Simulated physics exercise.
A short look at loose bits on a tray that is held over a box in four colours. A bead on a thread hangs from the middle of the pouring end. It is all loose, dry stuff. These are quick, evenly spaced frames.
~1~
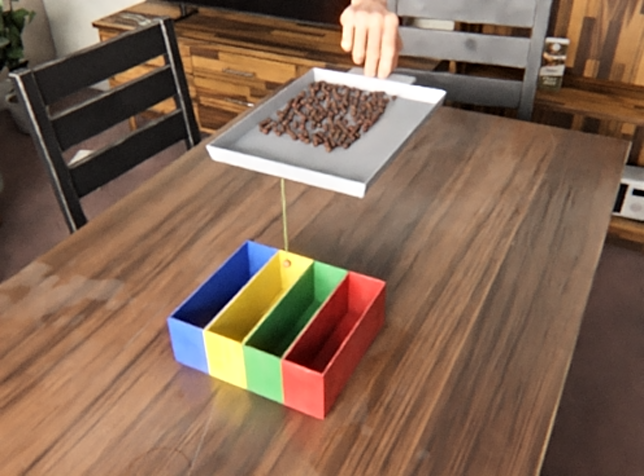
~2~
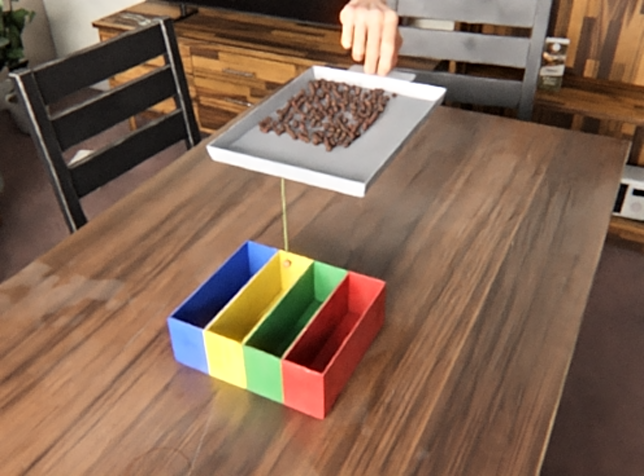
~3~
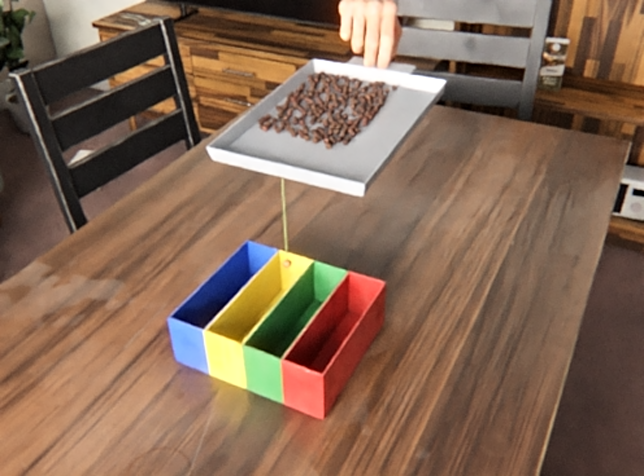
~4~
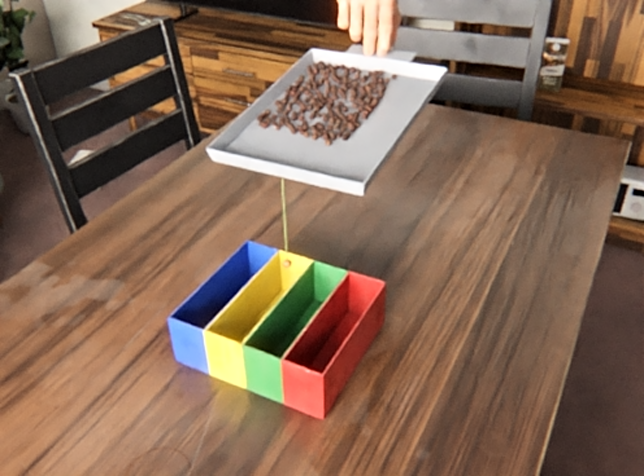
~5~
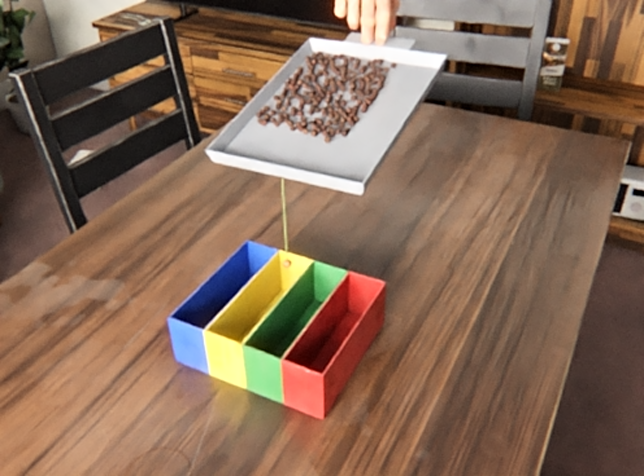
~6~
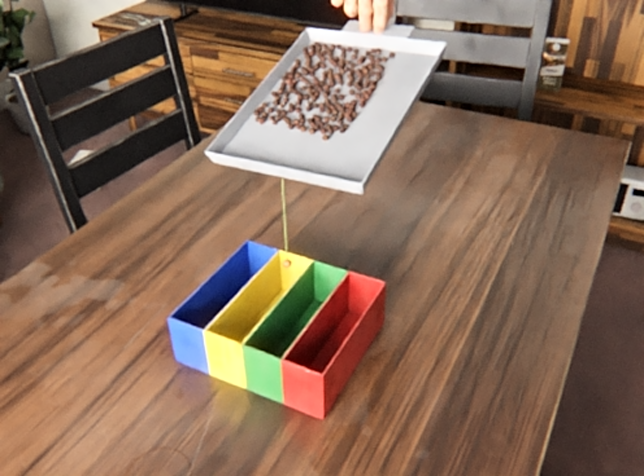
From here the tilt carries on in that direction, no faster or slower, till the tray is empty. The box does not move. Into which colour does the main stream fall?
The blue one ends fullest.
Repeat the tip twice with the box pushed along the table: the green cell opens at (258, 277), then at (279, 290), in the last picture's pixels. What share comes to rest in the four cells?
Roughly 100 per cent, and 100 per cent.
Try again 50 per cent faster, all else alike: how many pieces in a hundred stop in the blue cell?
Roughly 40 in a hundred.
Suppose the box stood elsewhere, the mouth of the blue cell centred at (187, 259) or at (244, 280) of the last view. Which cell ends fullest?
At the first place yellow, at the second the blue cell.
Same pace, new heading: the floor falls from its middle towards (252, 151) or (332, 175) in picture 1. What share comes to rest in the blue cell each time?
The first gives 40 %, the second 0 %.
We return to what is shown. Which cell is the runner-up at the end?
In second place: The cell in yellow.
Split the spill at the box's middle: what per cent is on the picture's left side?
Near 100 %.
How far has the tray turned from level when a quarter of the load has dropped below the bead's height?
Roughly 95°.
Soon after the last picture, tray tipped steeply; most on the tray; a stray few in the blue cell; a small part falling or outside the box.
A little later, tray tipped right over; about two thirds on the tray; a small part in the blue cell; a stray few in the yellow cell; about a quarter falling or outside the box.
Later still, tray tipped past a quarter turn; about a third in the blue cell; about a quarter in the yellow cell; a small part in the green cell; about a third falling or outside the box.
At rest, tray tipped past a quarter turn; about a third in the blue cell; about a quarter in the yellow cell; a small part in the green cell; none in the red cell; about a third outside the box.
